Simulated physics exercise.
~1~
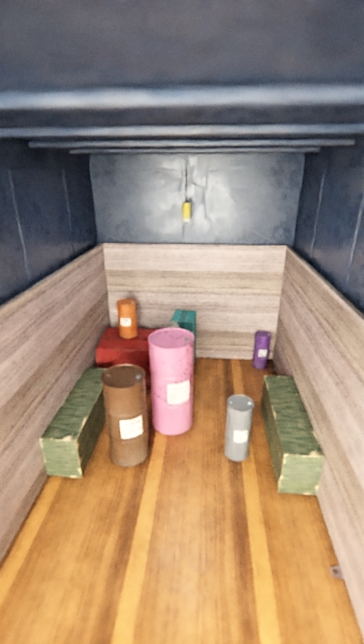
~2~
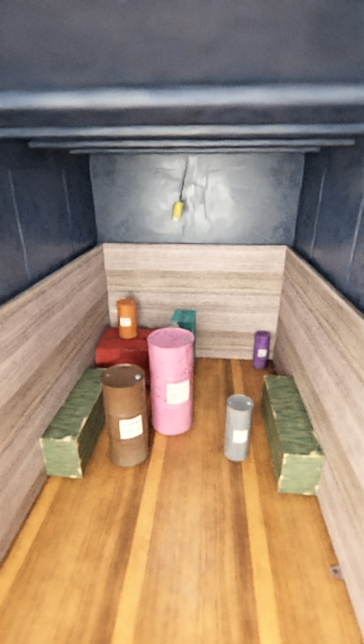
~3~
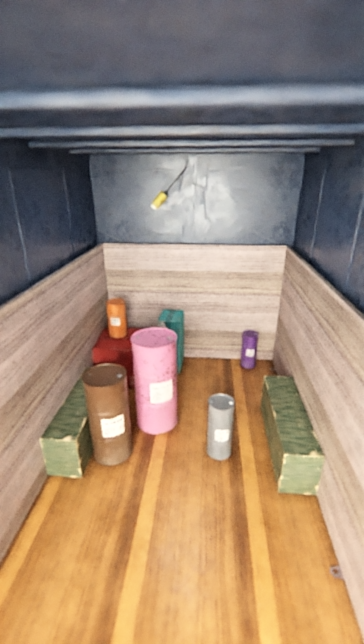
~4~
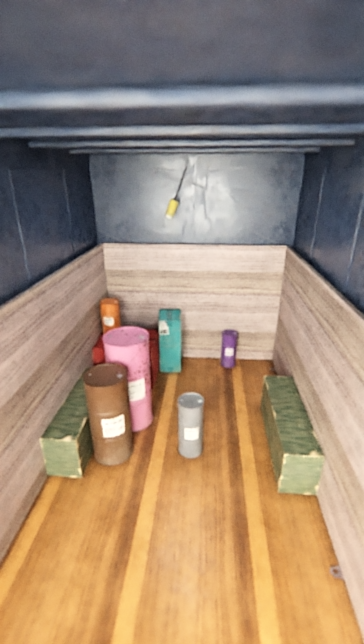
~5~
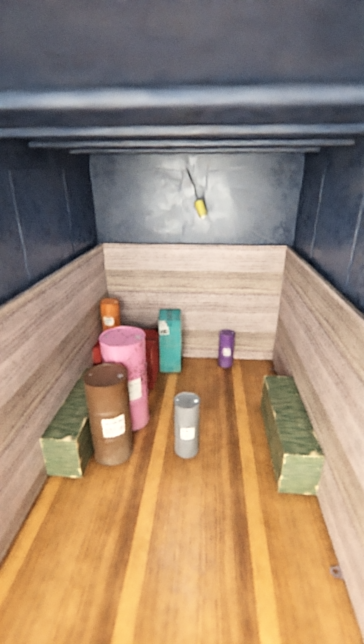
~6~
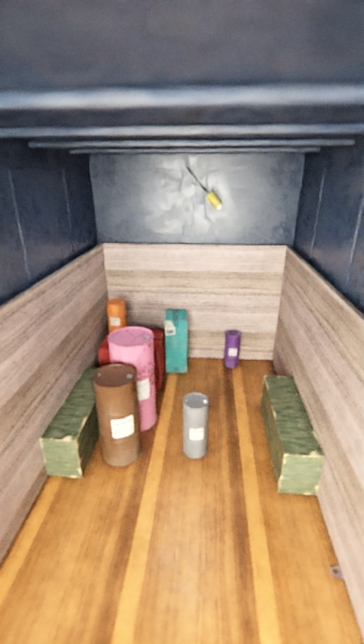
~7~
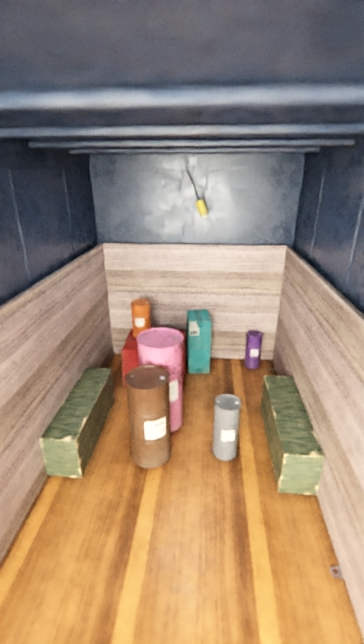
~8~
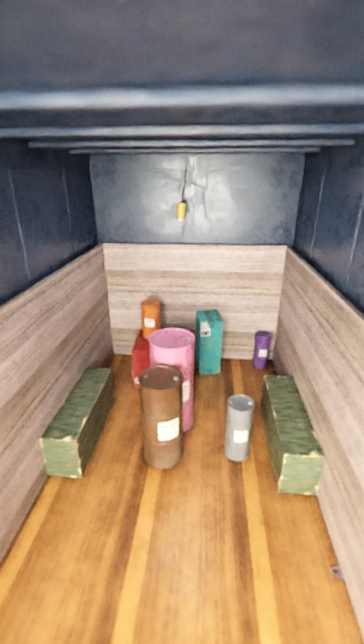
At first, upright drums and canisters in brown, pink, grey, purple and orange stand with a red box and a turquoise box between two long green blocks in a van's load bay. The hanging yellow lamp swings left, and the drums and the grey and purple canisters slide left, with the pink drum ending close behind the brown one. The lamp then swings right, and the load slides back to the right. Finally the lamp hangs nearly straight, with everything upright and the brown drum, red box, orange canister and turquoise box standing right of where they began.
